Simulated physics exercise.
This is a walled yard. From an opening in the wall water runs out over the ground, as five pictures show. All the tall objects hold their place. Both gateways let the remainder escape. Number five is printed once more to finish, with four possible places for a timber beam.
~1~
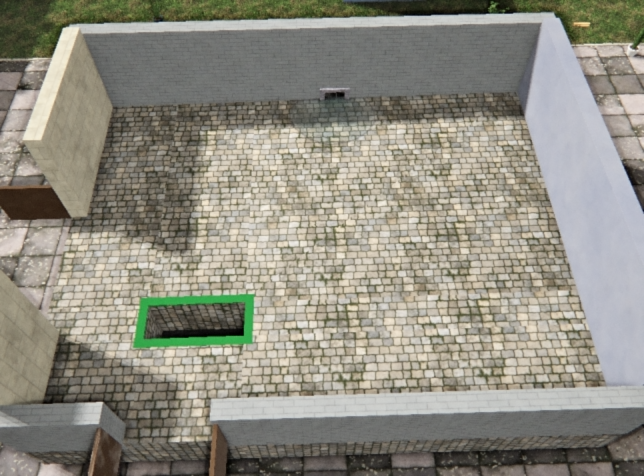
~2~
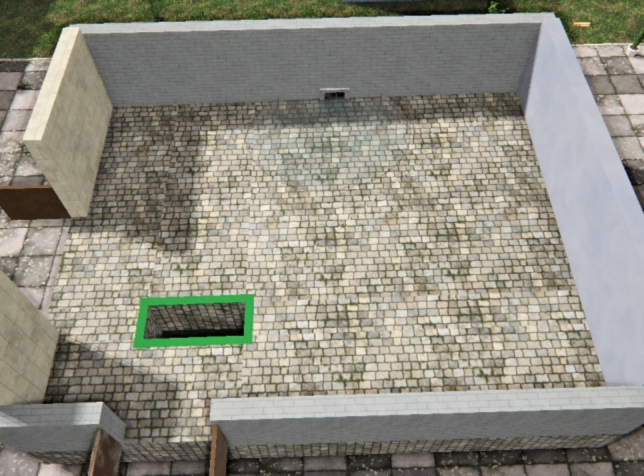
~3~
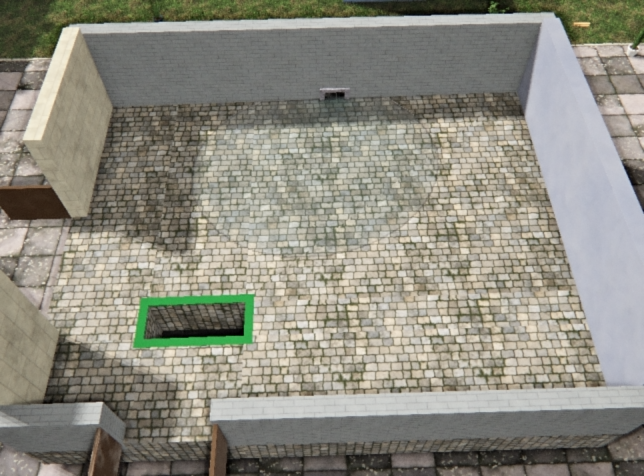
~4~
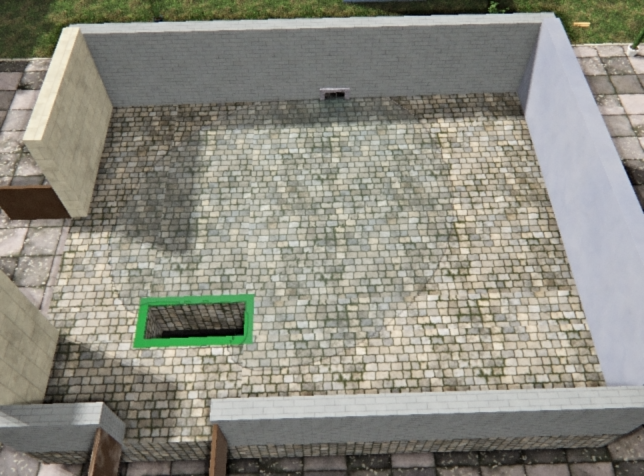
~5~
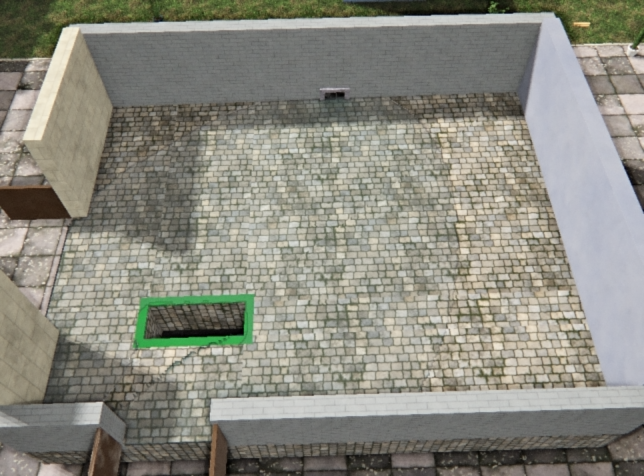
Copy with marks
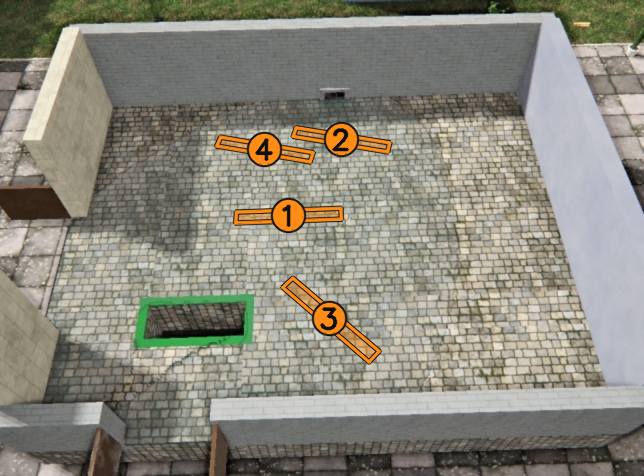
Water spreads from the far wall across the paved yard and reaches the green-framed drain.
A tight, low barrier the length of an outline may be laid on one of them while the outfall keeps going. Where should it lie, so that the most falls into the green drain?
It is 3.
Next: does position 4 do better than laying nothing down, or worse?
Worse.
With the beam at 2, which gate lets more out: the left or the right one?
The right one.
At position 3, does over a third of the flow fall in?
Yes, it does.
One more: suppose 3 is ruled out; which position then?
4.
In orange, 1 from (236, 217) to (341, 213); 2 from (294, 132) to (388, 147); 3 from (287, 282) to (374, 356); 4 from (218, 141) to (311, 157).
With 1, about 17 % of the stream goes into the green drain, about 83 % out by the gates.
With 2, about 20 % of the stream goes into the green drain, about 80 % out by the gates.
With 3, about 45 % of the stream goes into the green drain, about 55 % out by the gates.
With 4, about 30 % of the stream goes into the green drain, about 70 % out by the gates.
